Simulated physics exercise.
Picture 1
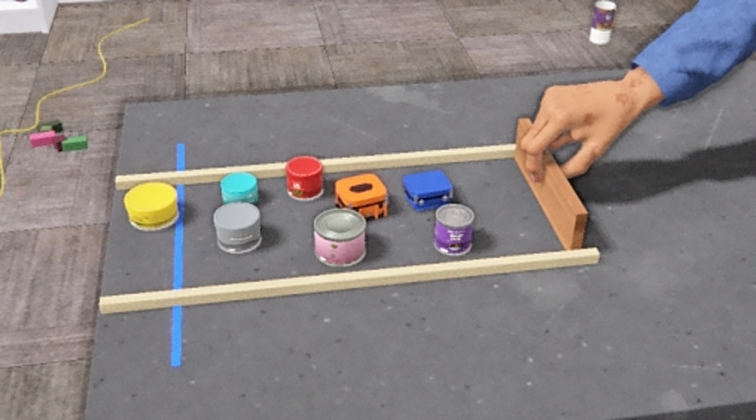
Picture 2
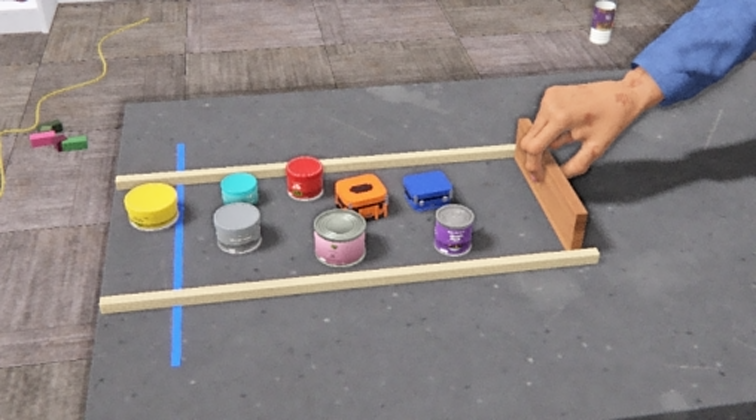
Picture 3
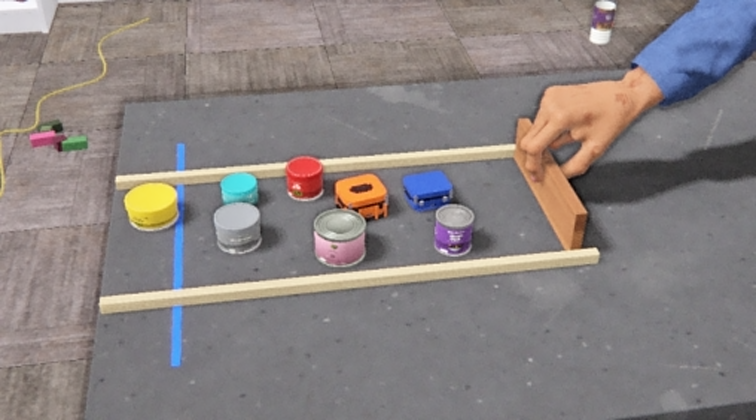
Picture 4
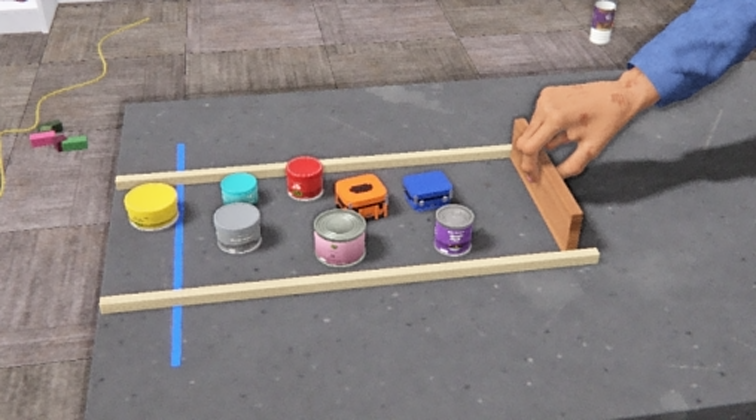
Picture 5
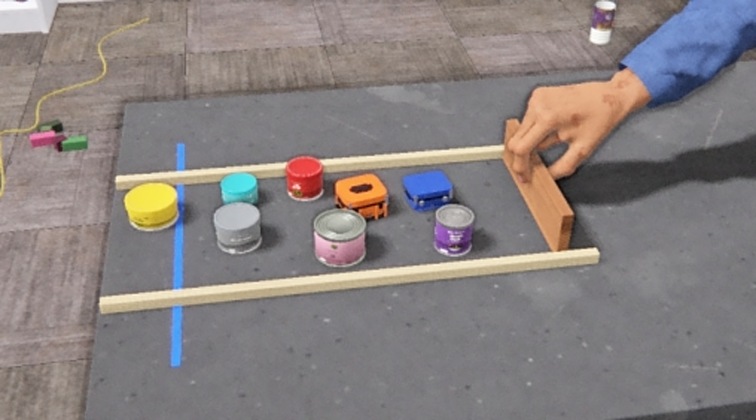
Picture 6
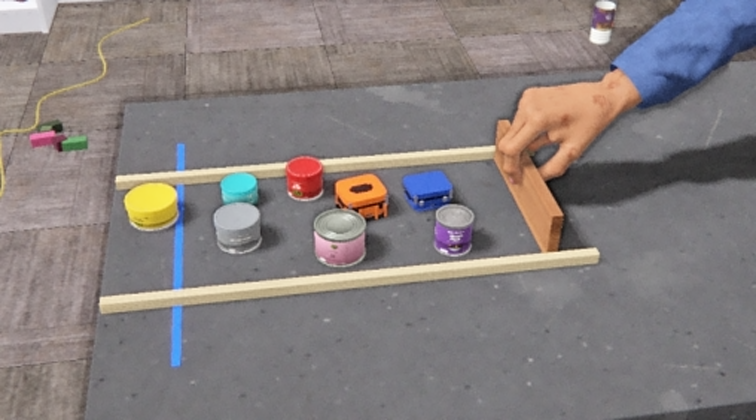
On a dark grey tabletop above a carpeted floor, seen from above at an angle by a still camera, two pale wooden strips form a lane crossed by blue tape at left. Between them sit yellow, turquoise, grey, red, pink and purple containers and small orange and blue cases. At right, a blue-sleeved hand holds a brown board nearly still, then slides it slightly left, touching none of them.
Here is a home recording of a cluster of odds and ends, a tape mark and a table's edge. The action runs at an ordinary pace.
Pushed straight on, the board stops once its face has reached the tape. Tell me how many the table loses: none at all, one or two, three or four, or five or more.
The table loses one, maybe two.
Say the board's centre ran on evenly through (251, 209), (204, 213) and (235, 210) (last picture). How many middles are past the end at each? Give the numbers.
Per position: 0 / 1 / 0.
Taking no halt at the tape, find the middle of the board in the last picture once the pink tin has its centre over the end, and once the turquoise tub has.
The middle is at (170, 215) when it's the pink tin, and at (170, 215) when it's the turquoise tub.
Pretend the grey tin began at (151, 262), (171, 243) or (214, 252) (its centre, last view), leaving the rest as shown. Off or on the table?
Keeps its place; Slips off; Keeps its place.
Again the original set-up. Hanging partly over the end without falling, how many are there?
I'd say 3 of them.
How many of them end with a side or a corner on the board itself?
It touches 3.
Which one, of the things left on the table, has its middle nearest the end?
Closest in the end is the orange case.
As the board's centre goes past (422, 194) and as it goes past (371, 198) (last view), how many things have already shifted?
The first number is 3, the next one 4.
Soon after, none off yet; yellow pot at rest near (153, 208); grey tin at rest near (238, 229); turquoise tub at rest near (240, 192).
In the end, the number that fall off is one or two; gone, grey tin and yellow pot.
